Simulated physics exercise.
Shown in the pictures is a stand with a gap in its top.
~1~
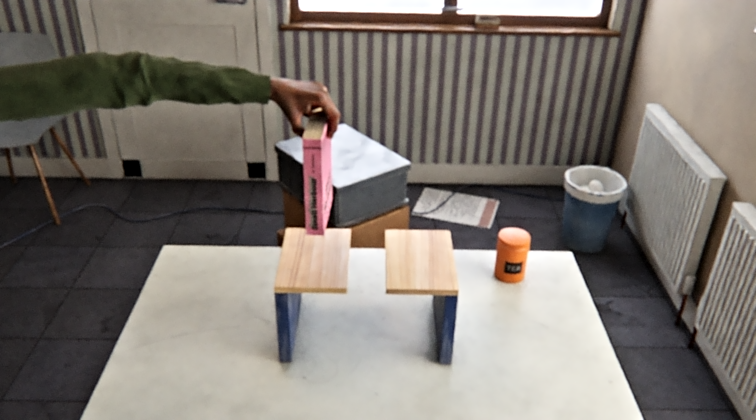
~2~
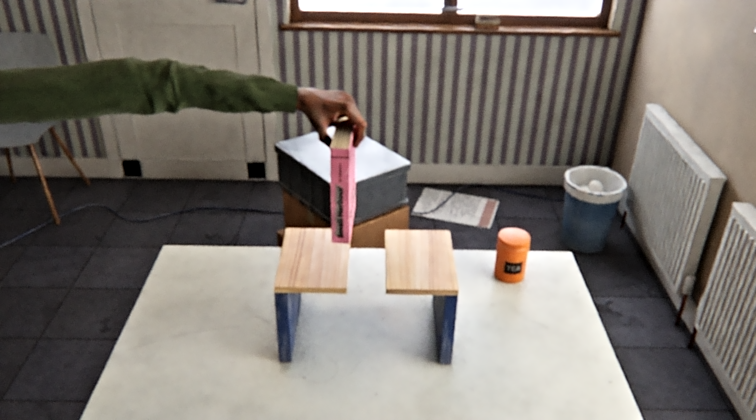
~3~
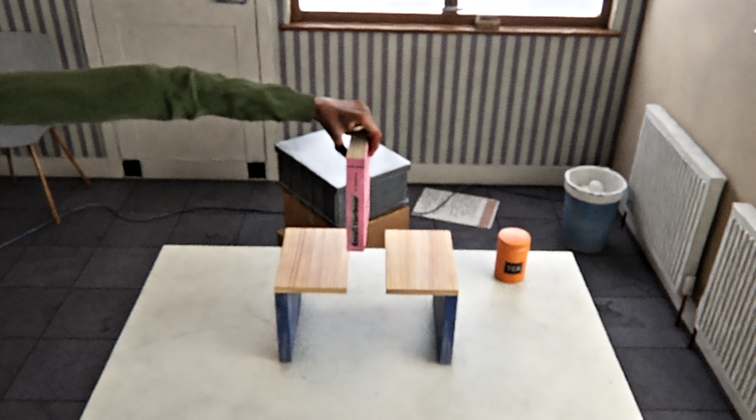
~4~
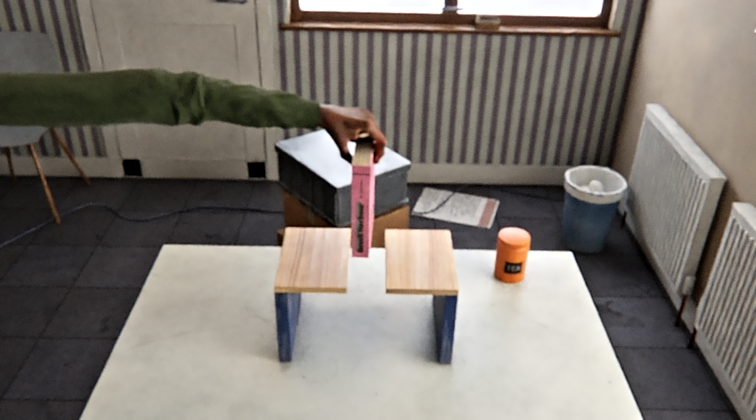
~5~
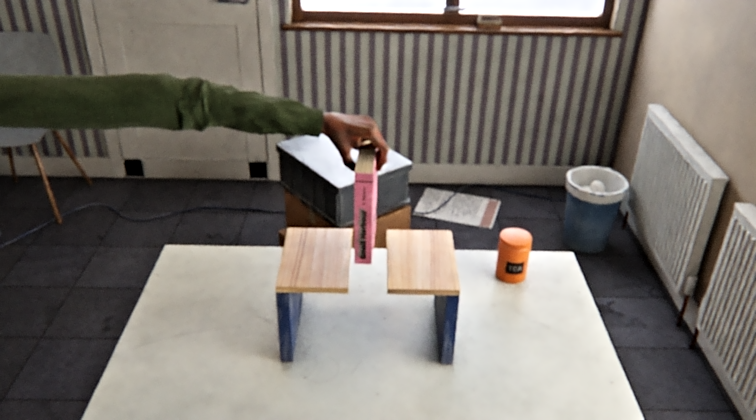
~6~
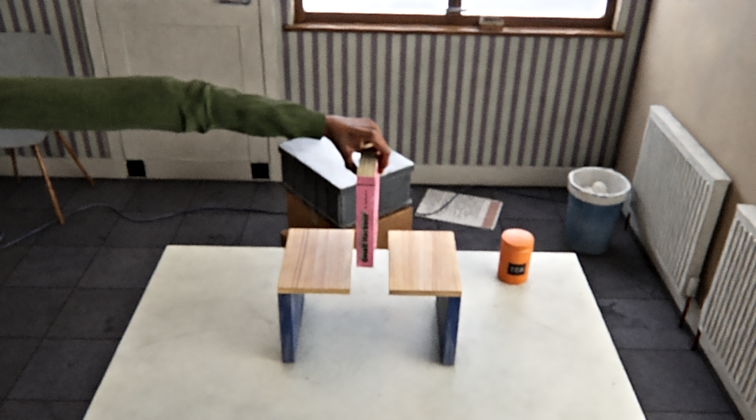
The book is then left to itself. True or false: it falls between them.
True.
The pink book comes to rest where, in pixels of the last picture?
It ends up near (367, 294).
Then, 0.20 s after the last picture, pink book slid a little near (367, 241).
Then, 0.30 s after the last picture, pink book slid about its own width near (367, 294).
Then, 0.50 s after the last picture, as before.
At rest, moved from the start, pink book; orange jar in place. Seen from the same camera at the end, pink book near (367, 294). The book drops through.
